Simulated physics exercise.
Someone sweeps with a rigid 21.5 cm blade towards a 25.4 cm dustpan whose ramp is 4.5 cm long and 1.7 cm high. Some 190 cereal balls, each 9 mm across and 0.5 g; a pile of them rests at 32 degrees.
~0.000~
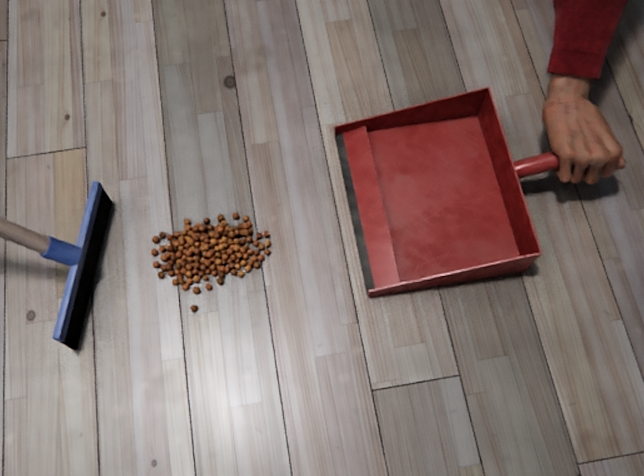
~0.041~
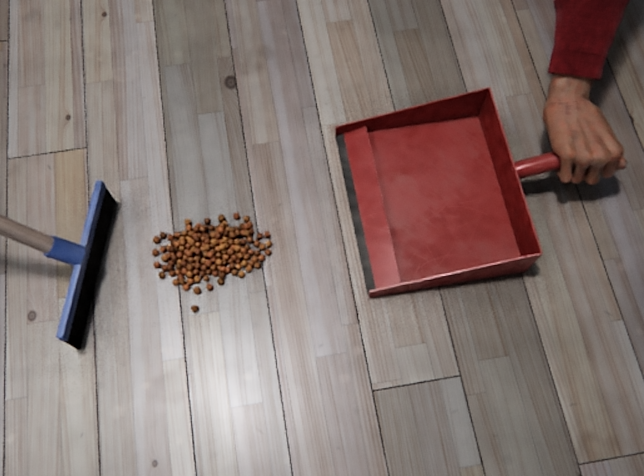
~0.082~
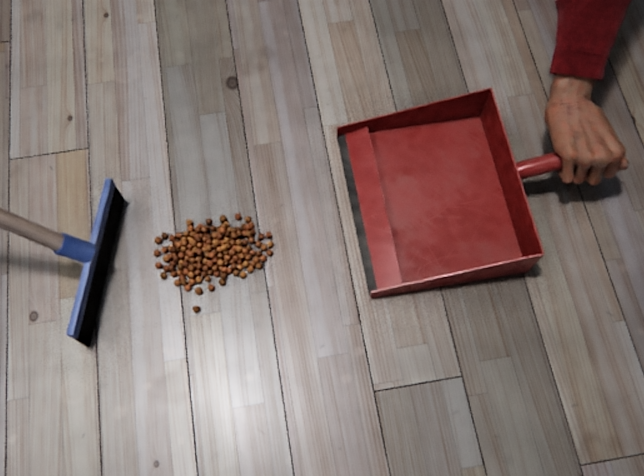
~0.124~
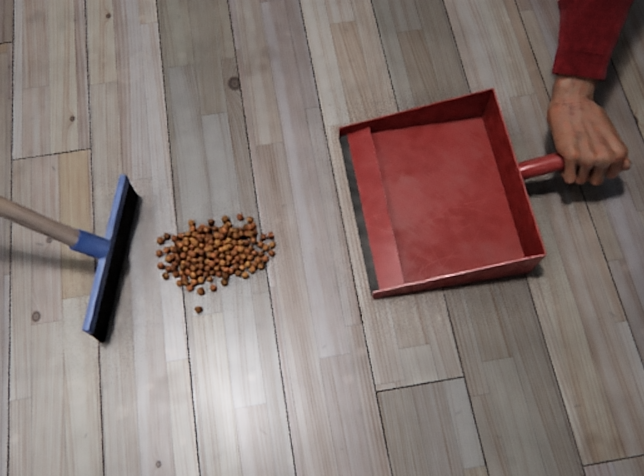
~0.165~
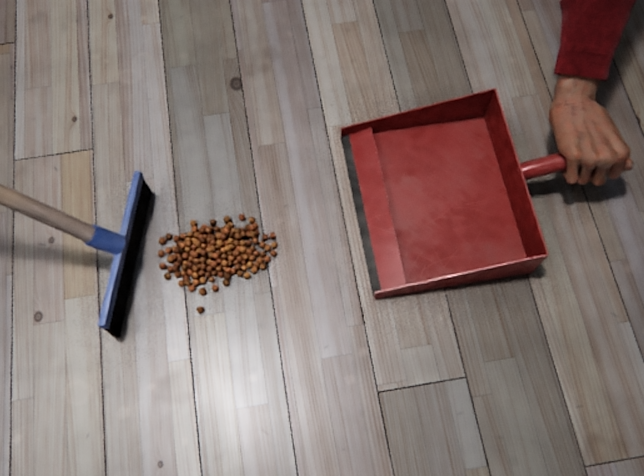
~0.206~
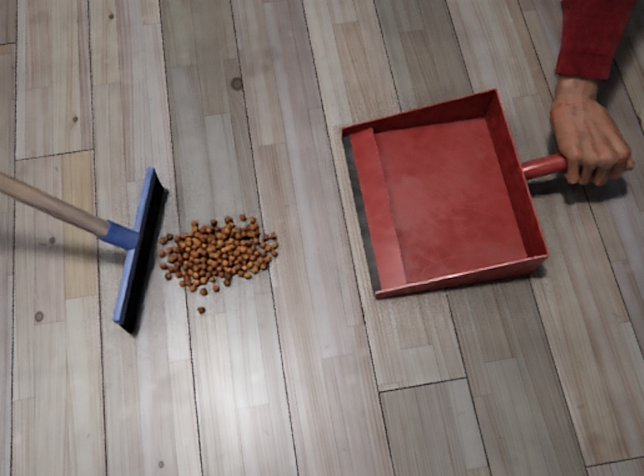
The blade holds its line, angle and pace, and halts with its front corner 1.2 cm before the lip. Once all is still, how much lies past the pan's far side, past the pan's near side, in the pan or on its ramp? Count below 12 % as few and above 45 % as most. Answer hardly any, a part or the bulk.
Far side: Hardly any, near side: Hardly any, pan: Hardly any.
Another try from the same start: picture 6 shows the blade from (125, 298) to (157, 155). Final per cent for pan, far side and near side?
Pan 0, far 0, near 0.
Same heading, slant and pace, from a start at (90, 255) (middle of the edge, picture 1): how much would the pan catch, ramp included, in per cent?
About 0 per cent.
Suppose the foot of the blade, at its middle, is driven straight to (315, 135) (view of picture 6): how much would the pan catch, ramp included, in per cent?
Some 0 per cent.
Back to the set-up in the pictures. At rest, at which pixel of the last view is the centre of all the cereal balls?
At about (342, 235).
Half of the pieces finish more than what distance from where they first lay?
Roughly 16 cm.
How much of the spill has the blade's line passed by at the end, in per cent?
Some 20 per cent.
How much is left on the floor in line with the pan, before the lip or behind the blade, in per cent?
Some 95 per cent.
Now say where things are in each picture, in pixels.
The first frame shows blade from (60, 338) to (98, 187), moved 0.0 cm, 0 of the pieces shifted so far; middle of the pieces at (210, 246); pan at (439, 198).
The second frame shows blade from (64, 337) to (101, 187), moved 0.4 cm, 0 of the pieces shifted so far; middle of the pieces at (211, 247).
The third frame shows blade from (74, 334) to (111, 185), moved 1.4 cm, 0 of the pieces shifted so far; middle of the pieces at (213, 247).
The fourth frame shows blade from (89, 330) to (125, 181), moved 3.1 cm, 0 of the pieces shifted so far; middle of the pieces at (215, 248).
The fifth frame shows blade from (105, 325) to (139, 177), moved 4.8 cm, 0 of the pieces shifted so far; middle of the pieces at (217, 248).
The sixth frame shows blade from (119, 320) to (152, 174), moved 6.5 cm, 0 of the pieces shifted so far; middle of the pieces at (218, 248); pan at (447, 200). Its pace works out near 0.42 m/s, heading 12 degrees away from the viewer's side.
Then, at 0.51 s, middle of the blade 18 cm from the lip; 0 % over the lip, far side 0 %, near side 0 %.
Then, at 0.72 s, middle of the blade 9 cm from the lip; 0 % over the lip, far side 0 %, near side 0 %.
After 1.04 s, middle of the blade 4 cm from the lip; 5 % over the lip, far side 0 %, near side 0 %.
In the end, at 1.4 s, far side 0 %, near side 0 %, pan 5 %, in front of the lip or behind the blade 95 %.
